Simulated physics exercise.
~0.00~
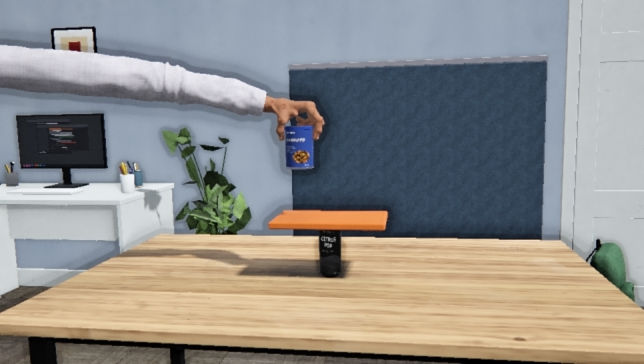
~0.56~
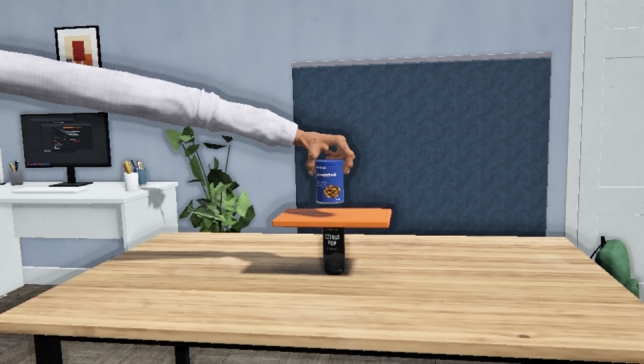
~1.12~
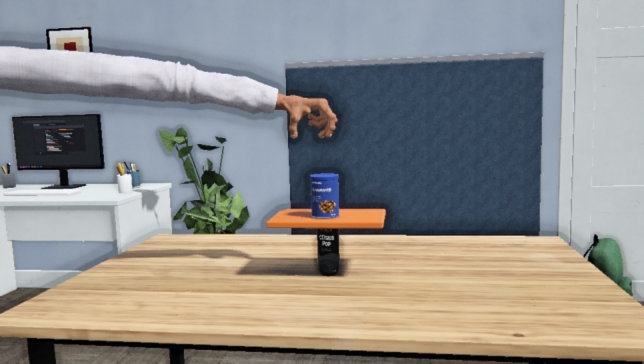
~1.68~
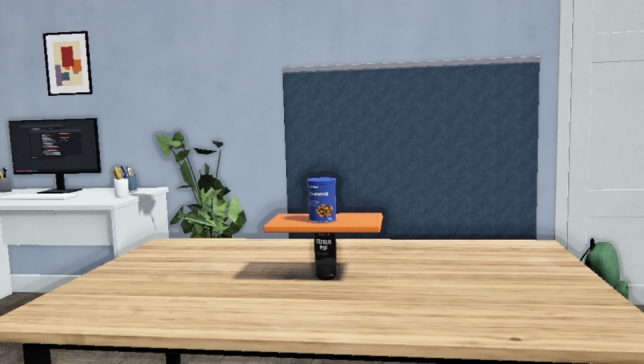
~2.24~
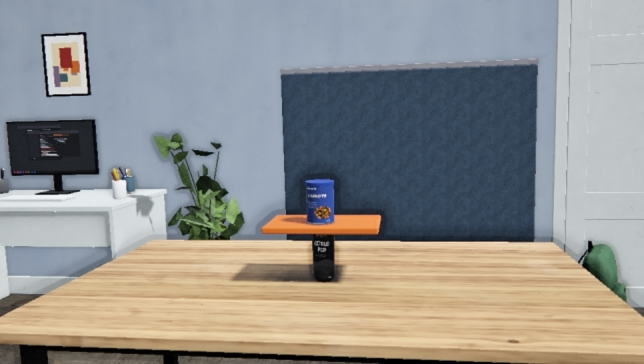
The clip shows a hand lowering a blue tin onto an orange lid balanced on a black can on a wooden table, then letting go and withdrawing to the left. The tin stays upright, and the stack remains standing at the end.
